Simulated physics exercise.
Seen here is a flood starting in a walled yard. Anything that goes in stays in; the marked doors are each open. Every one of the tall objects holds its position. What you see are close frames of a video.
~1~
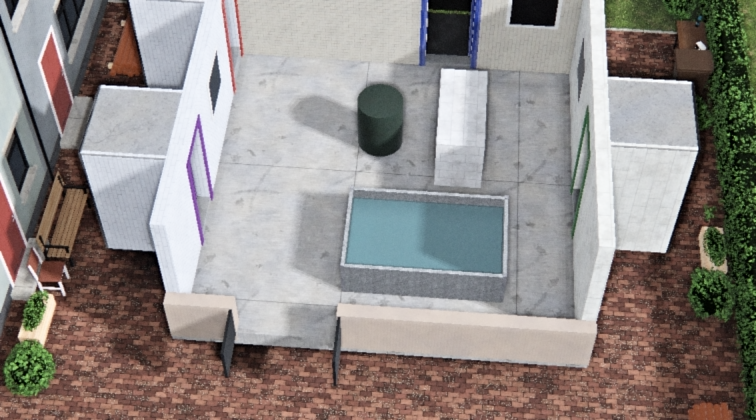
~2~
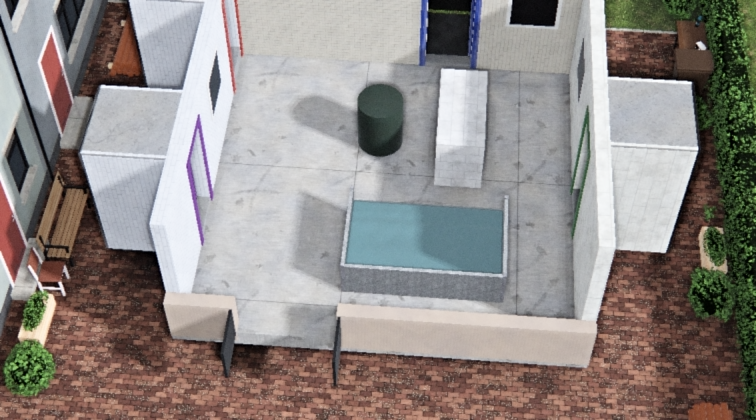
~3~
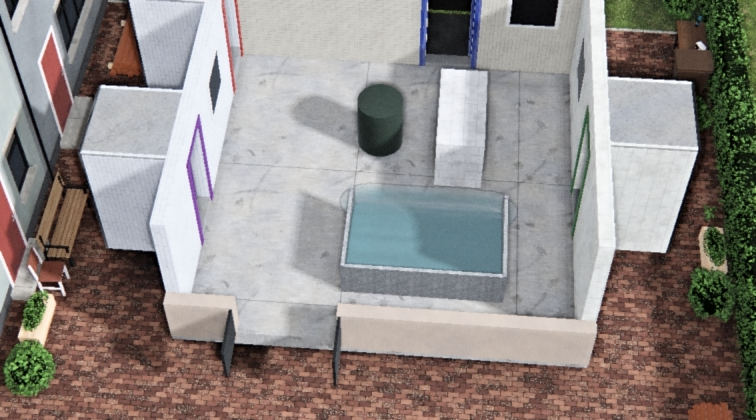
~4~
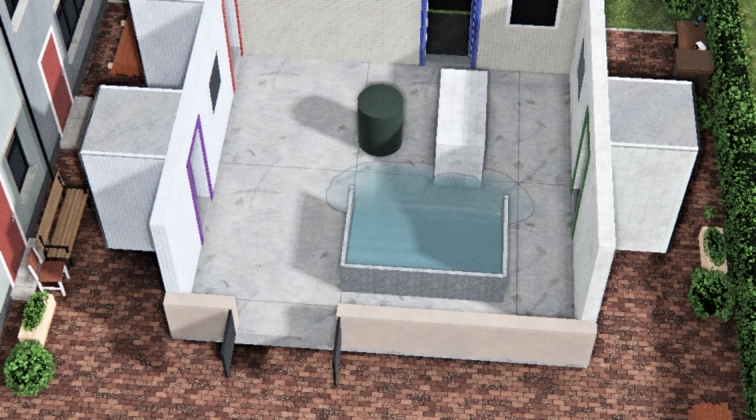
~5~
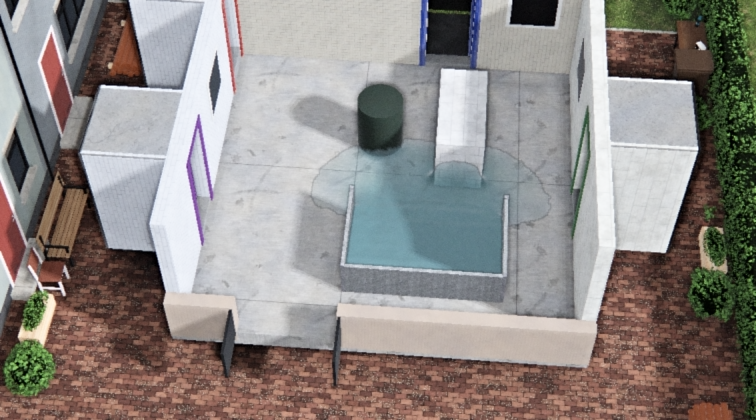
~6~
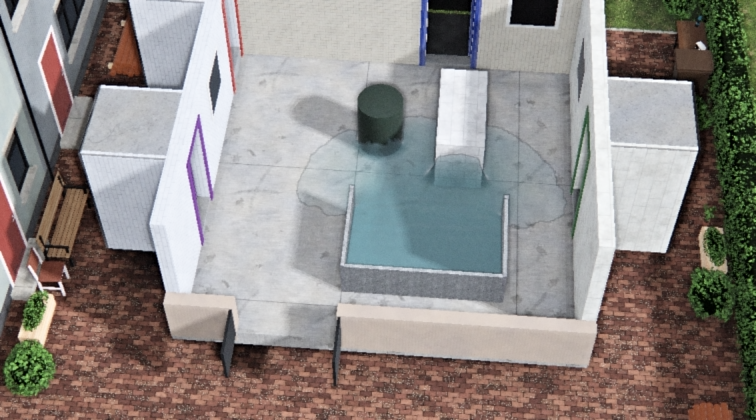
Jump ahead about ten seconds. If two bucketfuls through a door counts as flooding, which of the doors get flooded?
The green door does not get flooded; the purple door does not get flooded; the blue door gets flooded; the red door does not get flooded.
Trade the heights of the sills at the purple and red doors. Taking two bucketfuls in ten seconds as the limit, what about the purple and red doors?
The purple door stays within, the red door runs over.
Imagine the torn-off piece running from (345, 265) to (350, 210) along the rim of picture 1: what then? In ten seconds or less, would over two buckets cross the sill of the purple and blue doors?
In that case the purple door overshoots, while the blue door undershoots.
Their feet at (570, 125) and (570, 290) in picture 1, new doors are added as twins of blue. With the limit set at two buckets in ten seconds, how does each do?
In order: Tops the limit, stays within it.
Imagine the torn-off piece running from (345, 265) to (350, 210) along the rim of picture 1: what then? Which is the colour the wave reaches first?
Answer - the purple one.
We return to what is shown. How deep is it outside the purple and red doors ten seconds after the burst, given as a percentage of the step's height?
Close to 40 per cent for the first one and close to 20 per cent for the second.
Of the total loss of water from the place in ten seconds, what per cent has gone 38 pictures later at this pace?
I get 45 percent.
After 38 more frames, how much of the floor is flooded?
Close to 85 in a hundred, I think.
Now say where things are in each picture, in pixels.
Still water in the tank at (426, 234), in the first frame.
The front is at a hidden place, out from the gap on the tank's far side, in the second frame.
Water pours out on the tank's far side and has run to (513, 212), in the third frame.
Water pours out on the tank's far side and has run to (337, 183), in the fourth frame.
Water pours out on the tank's far side and has run to (536, 183), in the fifth frame.
The front is at (502, 132), out from the gap on the tank's far side, in the sixth frame.
A moment on, water covers 40 % of the floor; the green door wet at the sill, nothing in, the purple door not reached, the blue door under two buckets in, the red door not reached.
Next, water covers 55 % of the floor; the green door under two buckets in, the purple door not reached, the blue door over two buckets in, the red door wet at the sill, nothing in.
Then, water covers 70 % of the floor; the green door under two buckets in, the purple door wet at the sill, nothing in, the blue door far over two buckets in, the red door wet at the sill, nothing in.
Later, water covers 85 % of the floor; the green door under two buckets in, the purple door wet at the sill, nothing in, the blue door far over two buckets in, the red door wet at the sill, nothing in.
In the end, water covers 100 % of the floor; the green door under two buckets in, the purple door wet at the sill, nothing in, the blue door far over two buckets in, the red door wet at the sill, nothing in.
